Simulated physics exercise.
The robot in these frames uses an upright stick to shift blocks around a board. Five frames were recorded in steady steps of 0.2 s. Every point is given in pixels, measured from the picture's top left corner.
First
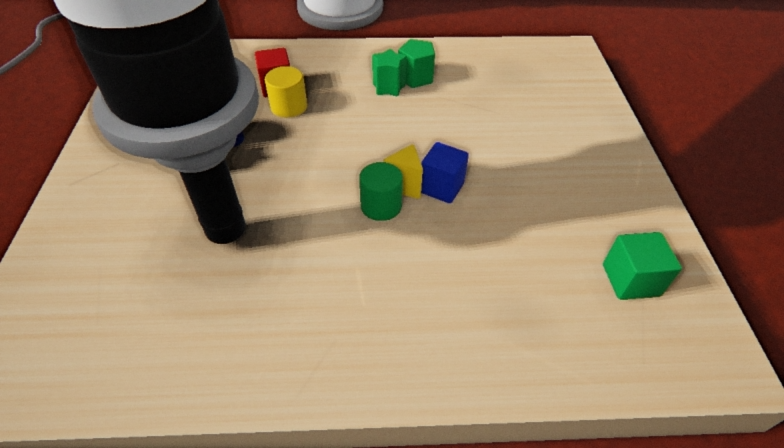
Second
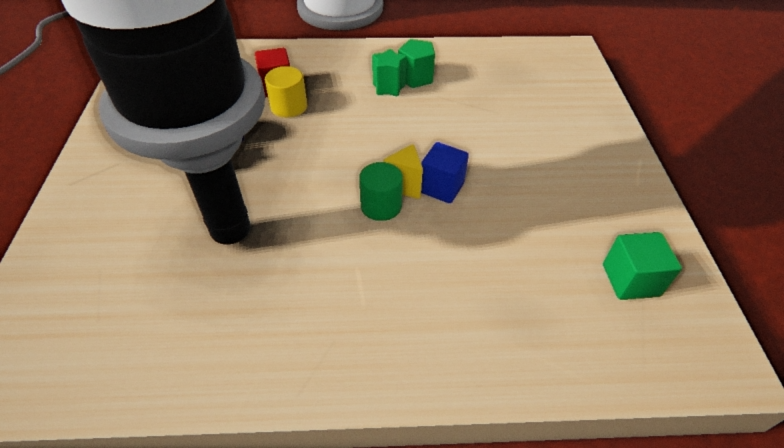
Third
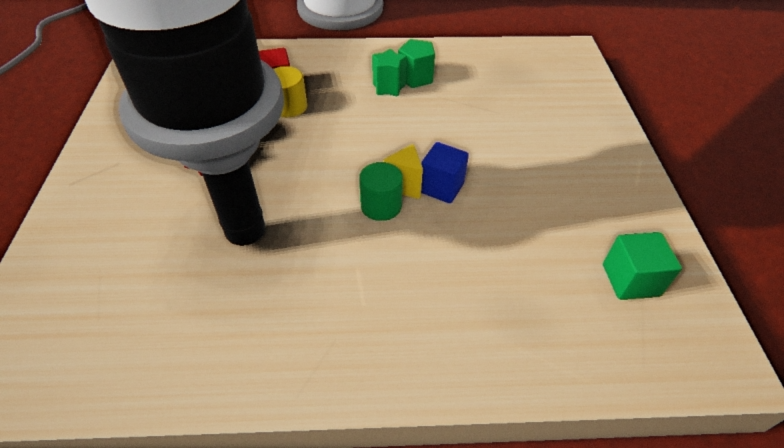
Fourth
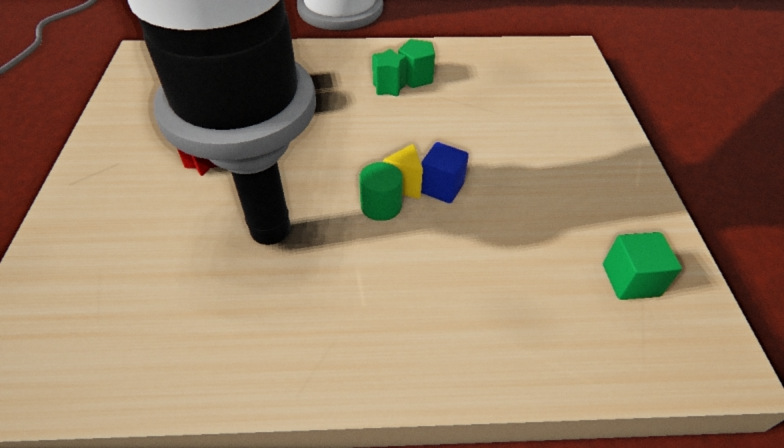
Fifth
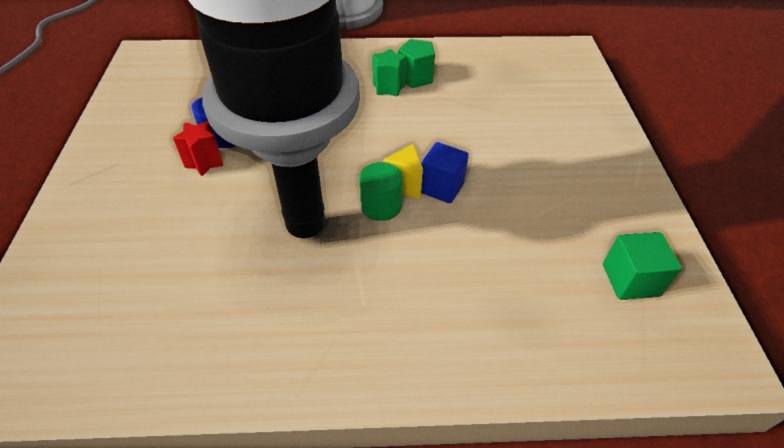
On a pale wooden board set on a red surface, a robot's upright black stick stands left of a green disc, a yellow triangle and a blue block. The stick slides rightward toward the green disc, uncovering a red star and a blue piece behind it, while the blocks stay still.
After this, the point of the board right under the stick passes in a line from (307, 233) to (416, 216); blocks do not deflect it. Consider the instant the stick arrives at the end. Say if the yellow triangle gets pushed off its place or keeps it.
At the moment the path ends, the yellow triangle no longer stands where it did.
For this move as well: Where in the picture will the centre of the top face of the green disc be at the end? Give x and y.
The green disc ends near (410, 158).
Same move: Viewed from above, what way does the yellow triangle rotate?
Watching from overhead, you'd notice the yellow triangle rotating clockwise.
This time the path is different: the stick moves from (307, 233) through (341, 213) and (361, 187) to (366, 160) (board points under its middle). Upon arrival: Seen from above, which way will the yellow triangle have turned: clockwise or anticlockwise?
From overhead, clockwise.
The first path, step by step. Halfway along, stick at (364, 215); green disc at (389, 171); yellow triangle at (410, 153), turned 20° clockwise.
At the end, stick at (417, 207); green disc at (410, 158); yellow triangle at (422, 136), turned 25° clockwise; blue square block at (454, 153), turned 20° clockwise.
